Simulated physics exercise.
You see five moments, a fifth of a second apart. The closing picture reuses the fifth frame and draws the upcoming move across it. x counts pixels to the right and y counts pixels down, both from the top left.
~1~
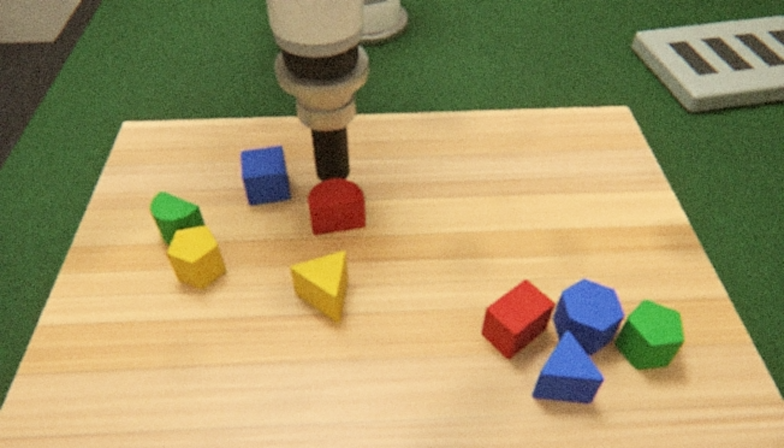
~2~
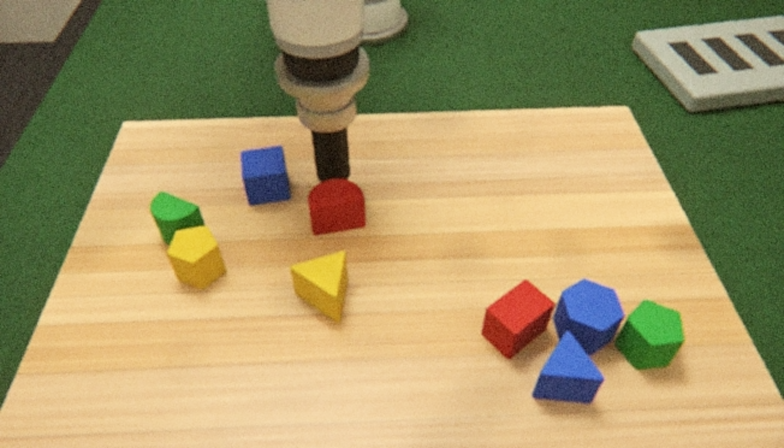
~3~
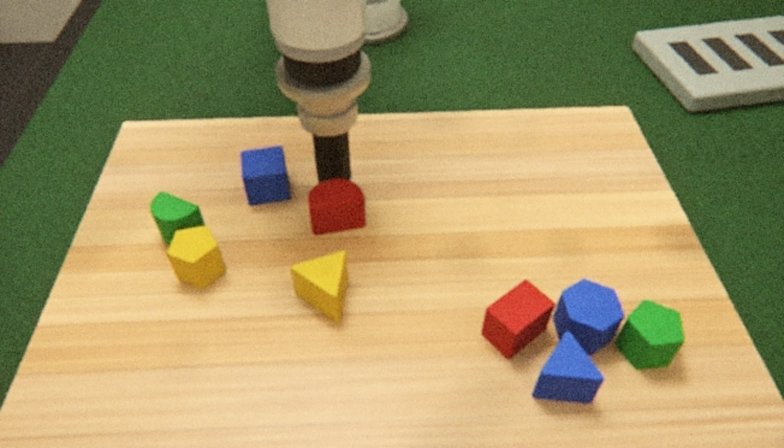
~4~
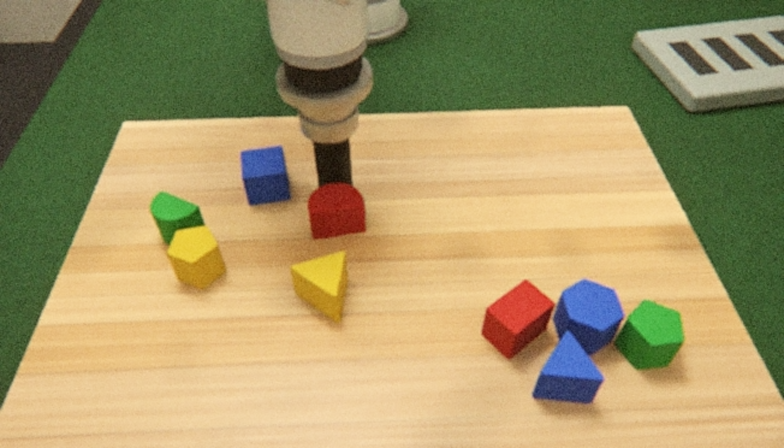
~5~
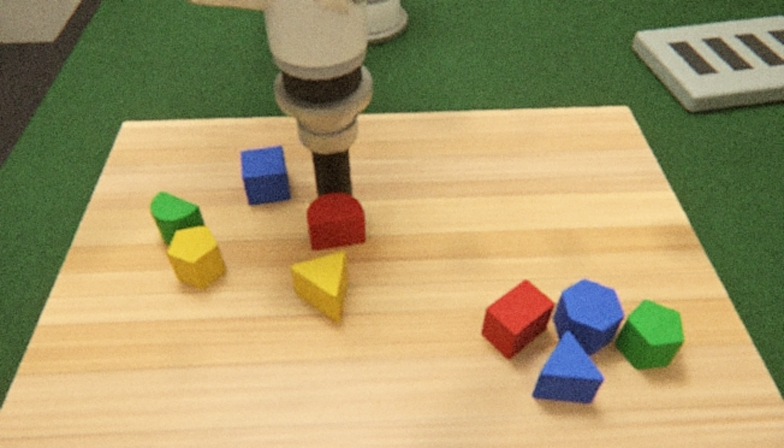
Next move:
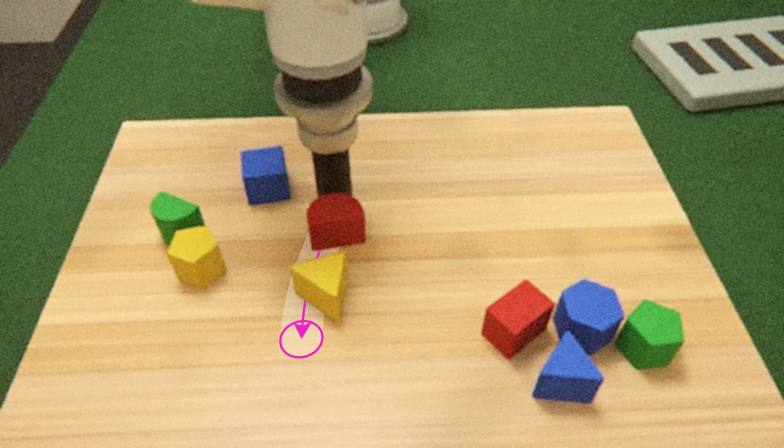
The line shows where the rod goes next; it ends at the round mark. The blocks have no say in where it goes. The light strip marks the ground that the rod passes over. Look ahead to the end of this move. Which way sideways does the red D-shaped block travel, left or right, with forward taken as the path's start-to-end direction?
Shifts left.
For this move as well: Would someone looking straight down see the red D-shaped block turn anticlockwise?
Yes, that is how it ends up.
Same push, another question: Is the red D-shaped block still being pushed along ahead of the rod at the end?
Short answer: Yes.
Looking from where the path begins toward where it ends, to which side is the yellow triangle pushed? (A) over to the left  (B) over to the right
A
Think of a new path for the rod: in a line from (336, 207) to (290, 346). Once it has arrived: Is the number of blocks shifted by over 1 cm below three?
Yes.
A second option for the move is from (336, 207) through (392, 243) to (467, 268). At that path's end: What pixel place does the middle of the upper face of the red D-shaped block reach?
Expect it around (342, 231).
Path on the board, from (336, 207) over (322, 245) and (308, 289) to (301, 339).
On the path given first. One third of the way, rod at (320, 233); yellow triangle at (324, 285), turned 15° anticlockwise; red D-shaped block at (329, 248), turned 25° anticlockwise.
Two thirds of the way, rod at (305, 277); yellow triangle at (335, 330), turned 30° anticlockwise; red D-shaped block at (321, 295), turned 40° anticlockwise.
At the end, rod at (299, 327); blue four-sided block in place; yellow triangle at (362, 367), turned 55° anticlockwise; red D-shaped block at (325, 345), turned 65° anticlockwise.
